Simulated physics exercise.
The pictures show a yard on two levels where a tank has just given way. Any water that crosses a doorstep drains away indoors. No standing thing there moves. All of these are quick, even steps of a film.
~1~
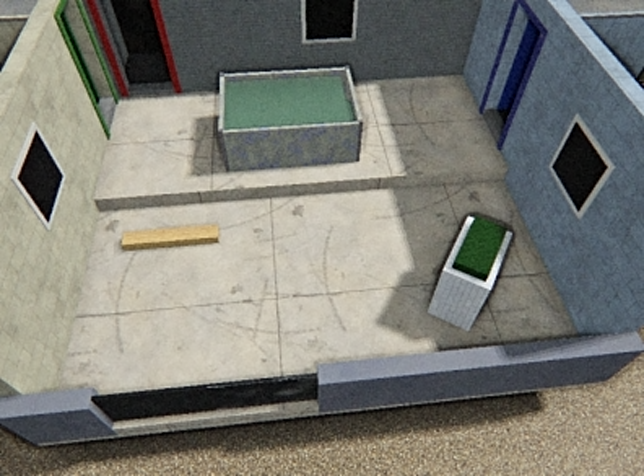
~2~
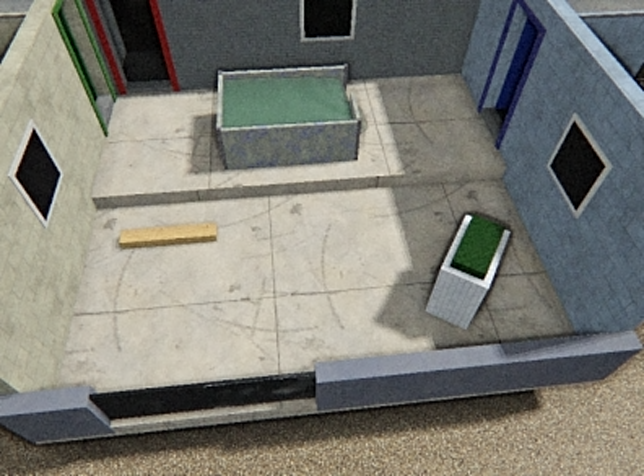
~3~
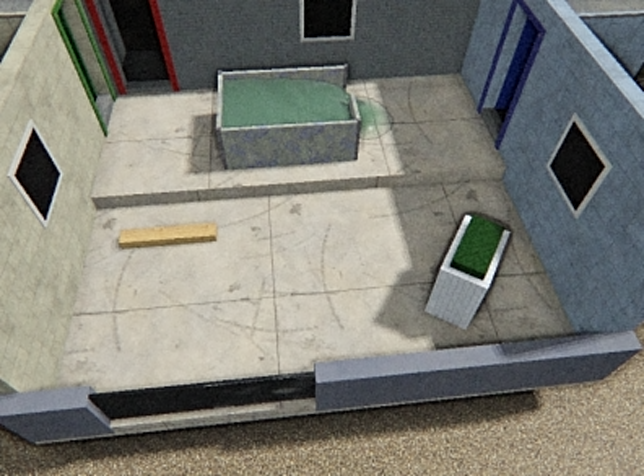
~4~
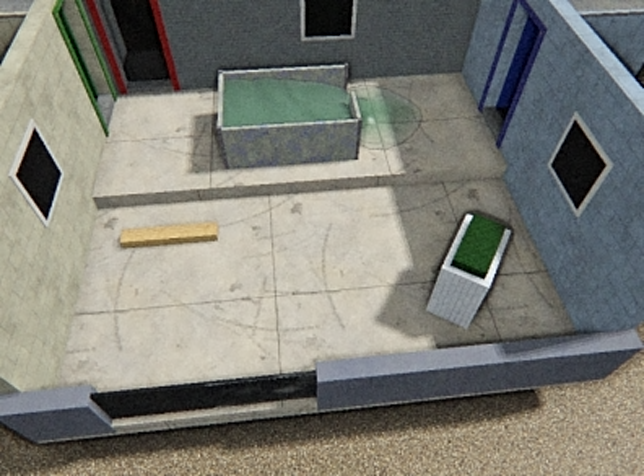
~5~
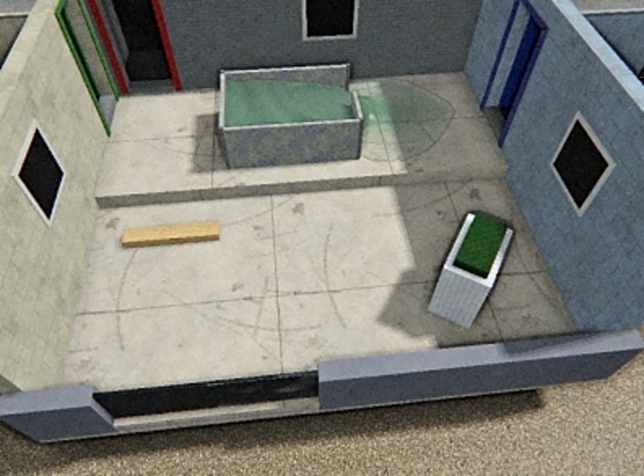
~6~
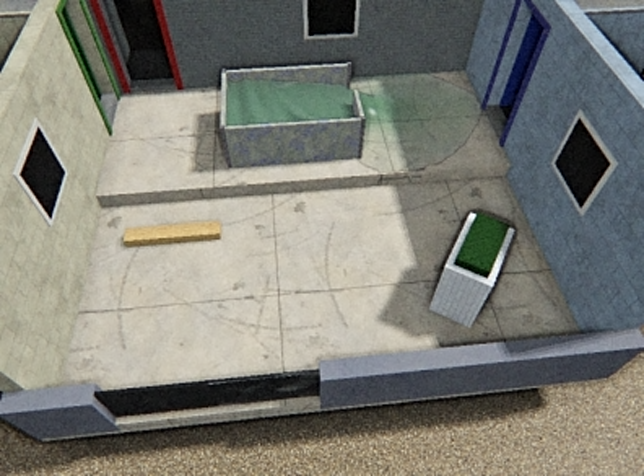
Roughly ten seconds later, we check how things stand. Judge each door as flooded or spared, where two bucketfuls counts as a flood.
The blue door is flooded, the green door is spared, the red door is spared.
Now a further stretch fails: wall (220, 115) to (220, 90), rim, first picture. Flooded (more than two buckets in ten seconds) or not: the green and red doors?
Door by door, the green door exceeds it and the red door exceeds it.
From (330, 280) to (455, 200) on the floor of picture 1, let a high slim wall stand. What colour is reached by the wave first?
The blue-painted one comes first.
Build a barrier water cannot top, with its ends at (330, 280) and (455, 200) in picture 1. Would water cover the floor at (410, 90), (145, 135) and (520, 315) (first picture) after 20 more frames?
Lab note - point 1: Inundated; point 2: Parched; point 3: Inundated.
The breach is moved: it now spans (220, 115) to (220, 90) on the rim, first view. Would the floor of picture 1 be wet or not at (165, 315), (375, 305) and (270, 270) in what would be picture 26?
Going through them, the first would be submerged, the next still bare and the last still bare.
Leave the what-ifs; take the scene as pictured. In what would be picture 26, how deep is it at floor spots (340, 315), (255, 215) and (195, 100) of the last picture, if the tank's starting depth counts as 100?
Taking the places in turn, I get roughly 0, 0 and 0 percent.
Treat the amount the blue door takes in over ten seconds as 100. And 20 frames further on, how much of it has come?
Close to 80 %.
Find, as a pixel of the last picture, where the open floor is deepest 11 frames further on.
I'd say near (467, 80).
A moment on, water covers 15 % of the floor; the blue door under two buckets in, the green door not reached, the red door not reached.
Next, water covers 20 % of the floor; the blue door over two buckets in, the green door not reached, the red door not reached.
Then, water covers 30 % of the floor; the blue door far over two buckets in, the green door not reached, the red door not reached.
Later, water covers 55 % of the floor; the blue door far over two buckets in, the green door not reached, the red door wet at the sill, nothing in.
In the end, water covers 85 % of the floor; the blue door far over two buckets in, the green door wet at the sill, nothing in, the red door wet at the sill, nothing in.
